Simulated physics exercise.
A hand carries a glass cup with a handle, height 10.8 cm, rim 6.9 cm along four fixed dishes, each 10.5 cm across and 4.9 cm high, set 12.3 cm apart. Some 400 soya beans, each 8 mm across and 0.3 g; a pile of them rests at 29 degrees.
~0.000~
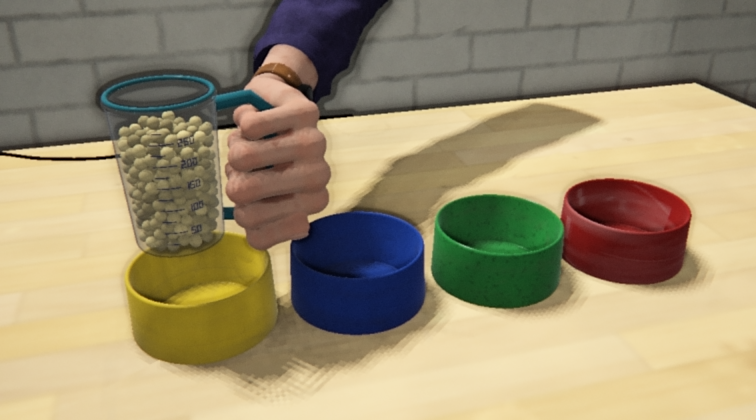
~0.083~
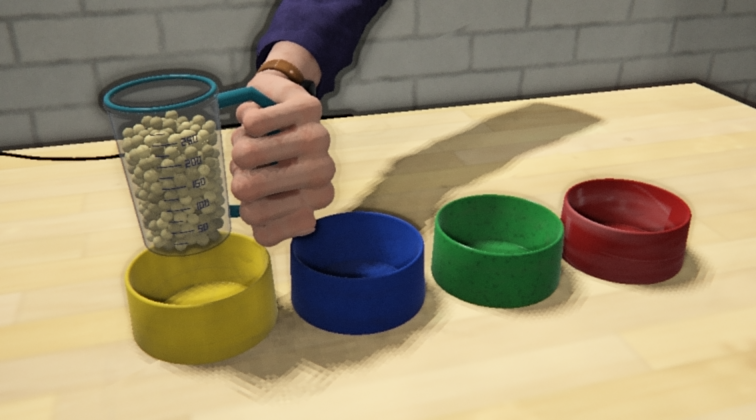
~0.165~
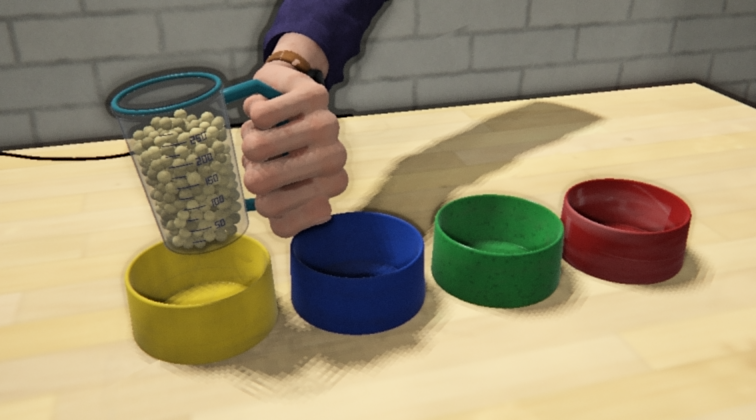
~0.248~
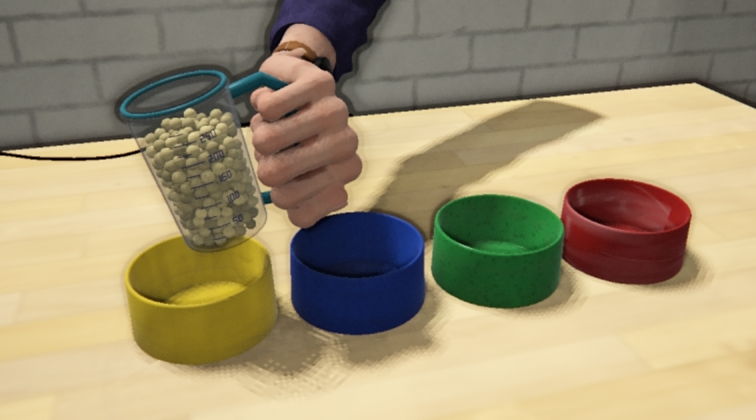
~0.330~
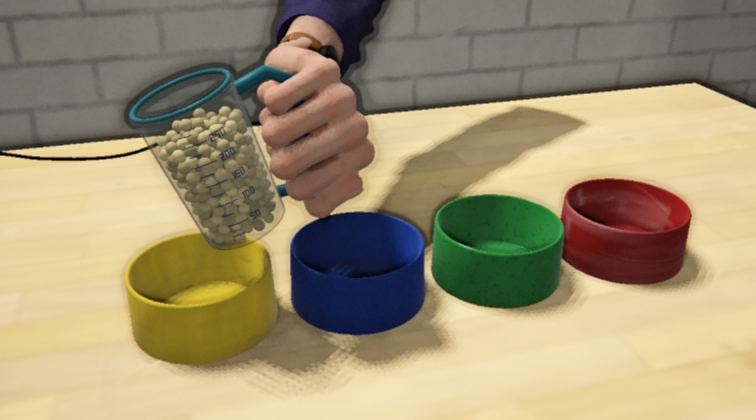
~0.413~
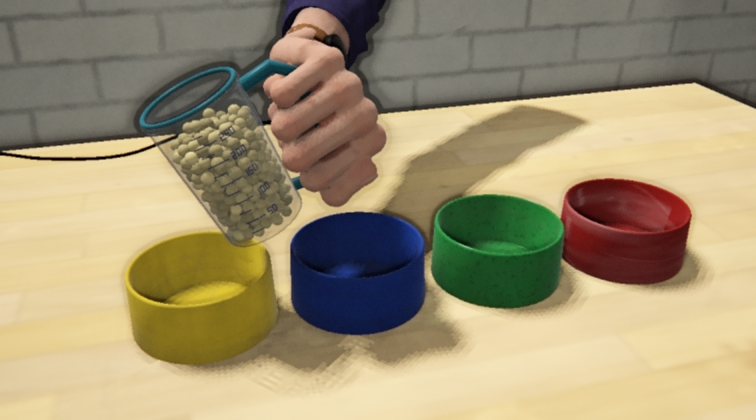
On a pale wooden table before a white brick wall, a hand grips a clear, blue-rimmed cup of beige pieces upright above a yellow dish, with blue, green and red dishes to the right. The hand shifts the cup slightly rightward while gradually leaning it, its rim slanting toward the left.
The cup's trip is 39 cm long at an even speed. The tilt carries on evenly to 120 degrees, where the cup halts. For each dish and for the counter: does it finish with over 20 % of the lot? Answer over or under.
Red dish: Under; blue dish: Over; green dish: Under; yellow dish: Under; on the counter: Under.
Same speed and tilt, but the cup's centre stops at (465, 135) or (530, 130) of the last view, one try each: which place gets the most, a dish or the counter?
The winner: Blue; blue.
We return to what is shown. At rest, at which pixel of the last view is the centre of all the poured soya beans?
Near (362, 270).
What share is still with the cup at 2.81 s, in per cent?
Some 0 per cent of the load.
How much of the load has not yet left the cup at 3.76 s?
About 0 per cent.
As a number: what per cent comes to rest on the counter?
Roughly 5 per cent.
After 1.85 s, tilt 119 degrees; cup holds 50 %, blue 50 %.
Then, at 2.81 s, tilt 120 degrees; cup holds 0 %, blue 95 %.
After 3.76 s, tilt 120 degrees; cup holds 0 %, blue 95 %.
At rest (4.1 s), red 0 %, blue 95 %, green 0 %, yellow 0 %, counter 5 %.
